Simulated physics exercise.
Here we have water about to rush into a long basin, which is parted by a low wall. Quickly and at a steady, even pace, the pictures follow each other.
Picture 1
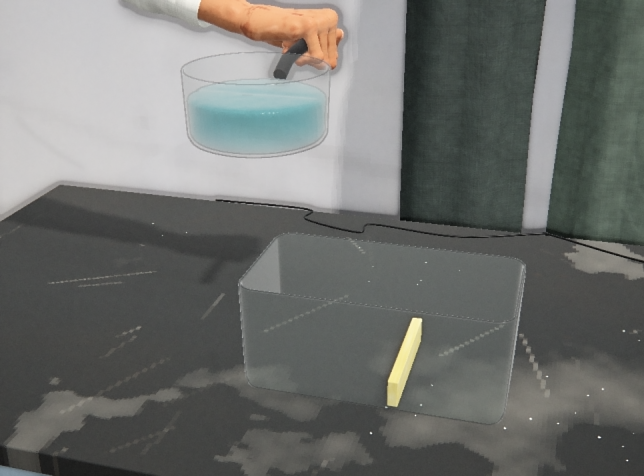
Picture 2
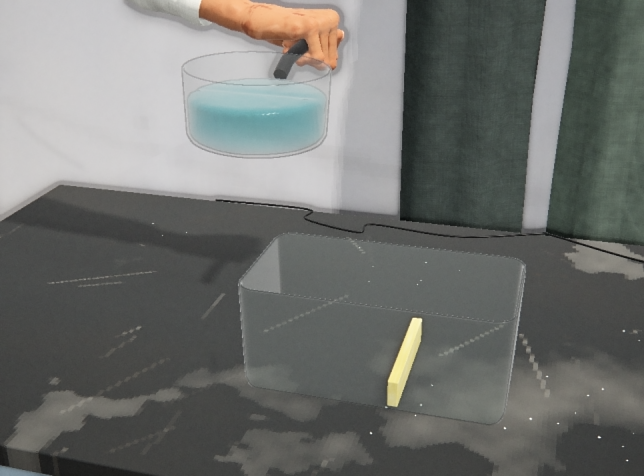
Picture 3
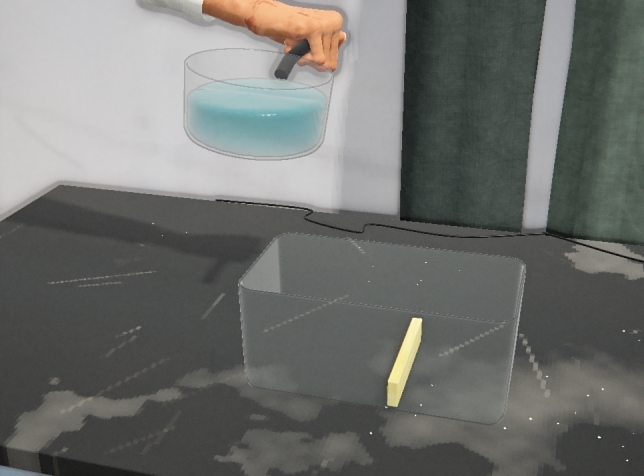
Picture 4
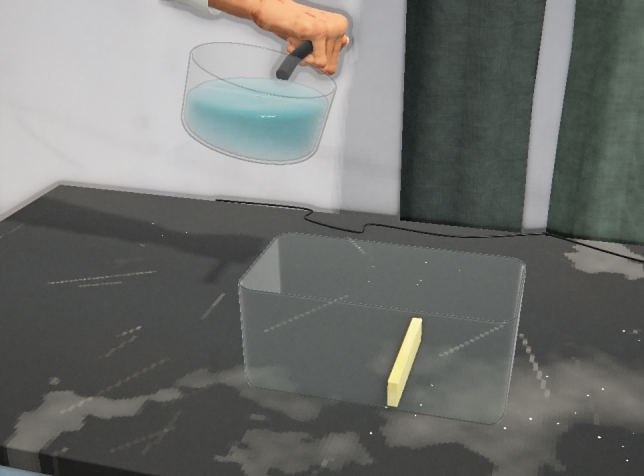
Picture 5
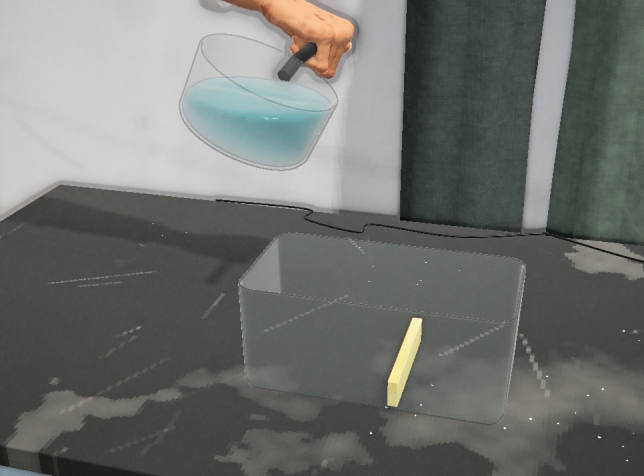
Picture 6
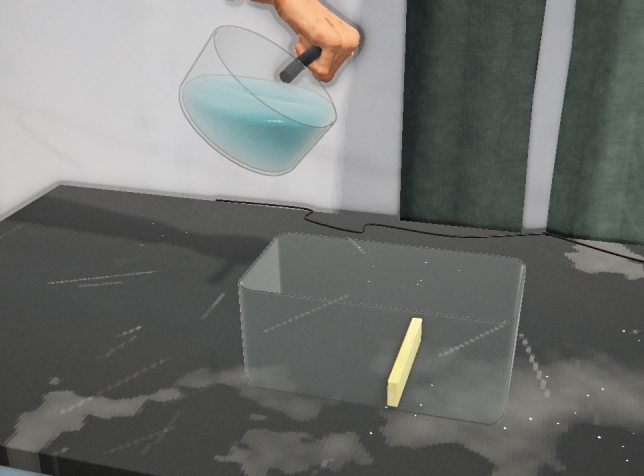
A hand holding a clear round container of blue water tilted it gradually to the right, lowering its right side above a see-through box with a pale yellow strip inside on a dark tabletop.
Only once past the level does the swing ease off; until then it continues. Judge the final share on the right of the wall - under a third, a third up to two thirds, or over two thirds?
Most likely the amount right of the wall will not reach a third.
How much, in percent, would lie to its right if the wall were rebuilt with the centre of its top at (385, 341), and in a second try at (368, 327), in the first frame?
First try around 30 percent; second try around 45 percent.
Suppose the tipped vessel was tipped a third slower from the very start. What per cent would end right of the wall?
Near 20 parts in a hundred.
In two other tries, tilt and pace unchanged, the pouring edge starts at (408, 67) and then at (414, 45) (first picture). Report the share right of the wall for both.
First about 50, then 55 per cent.
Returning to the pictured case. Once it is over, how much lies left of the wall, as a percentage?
It comes to some 70 per cent.
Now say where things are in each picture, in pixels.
In the first frame, it leans 0°; its right rim is at (327, 74); the water meets the walls at (194, 89) and (325, 99); the long basin's rim runs from (259, 260) to (521, 291); the wall's top is at (406, 349).
In the second frame, it leans 2°; its right rim is at (328, 76); the water meets the walls at (195, 89) and (326, 99).
In the third frame, it leans 7°; its right rim is at (330, 83); the water meets the walls at (195, 87) and (326, 101).
In the fourth frame, it leans 15°; its right rim is at (333, 94); the water meets the walls at (194, 86) and (328, 103).
In the fifth frame, it leans 25°; its right rim is at (334, 108); the water meets the walls at (193, 84) and (331, 106).
In the sixth frame, it leans 38°; its right rim is at (331, 125); the water meets the walls at (192, 79) and (329, 113); 1 per cent is over the edge.
A moment on, the tilt is 108° and 18 per cent is still to pour, 23 is left of the wall and 0 right of it.
Next, the tilt is 117° and 2 per cent is still to pour, 78 is left of the wall and 8 right of it.
Then the tilt is 117° and 0 per cent is still to pour, 70 is left of the wall and 19 right of it.
Later the tilt is 117° and 0 per cent is still to pour, 68 is left of the wall and 22 right of it.
At rest 68 per cent lies left of the wall, 22 right of it and 10 outside.
